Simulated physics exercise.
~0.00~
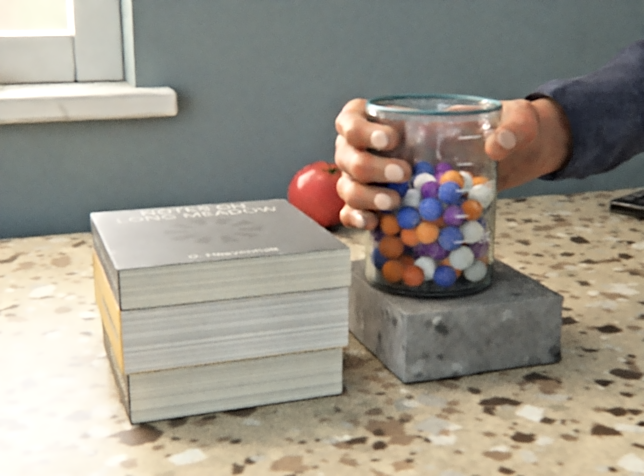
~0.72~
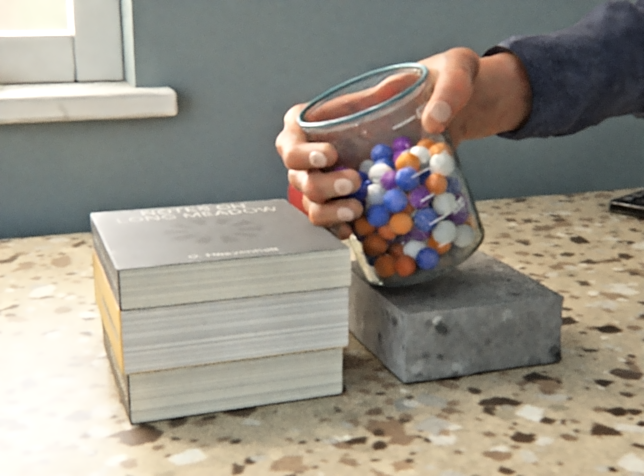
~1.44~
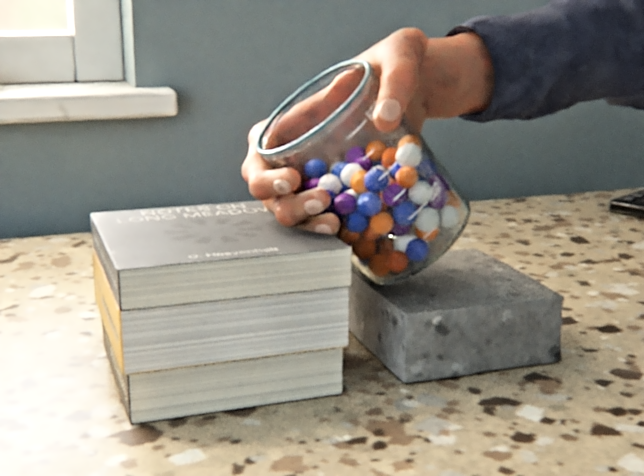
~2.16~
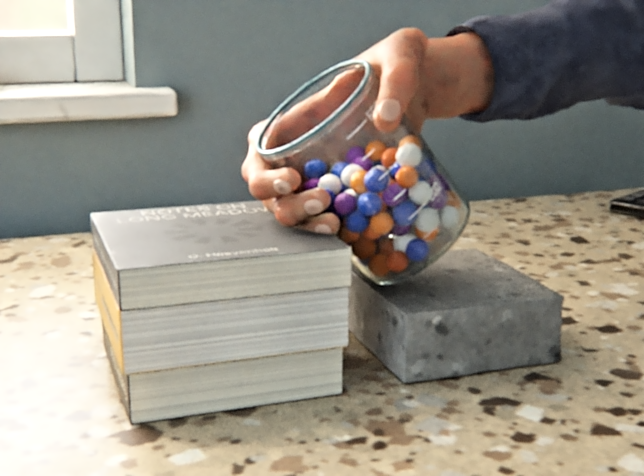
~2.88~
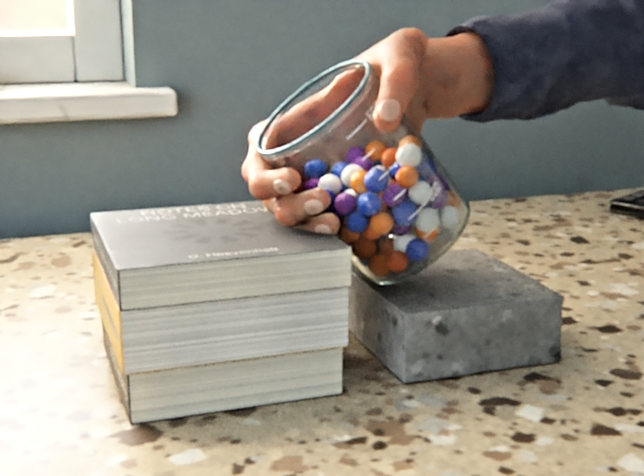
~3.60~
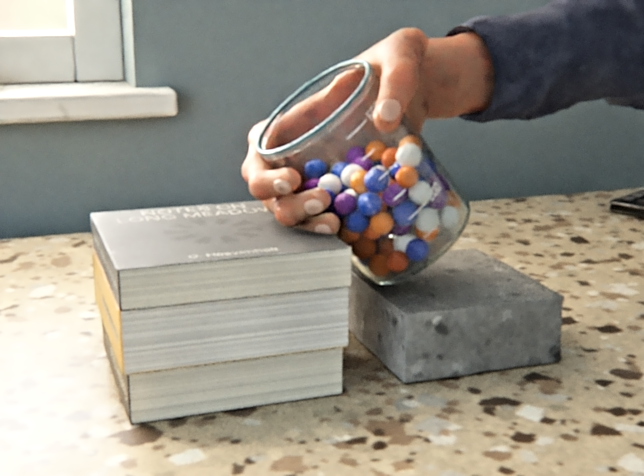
A hand tips a clear beaker of colorful beads left onto stacked books, spilling none.
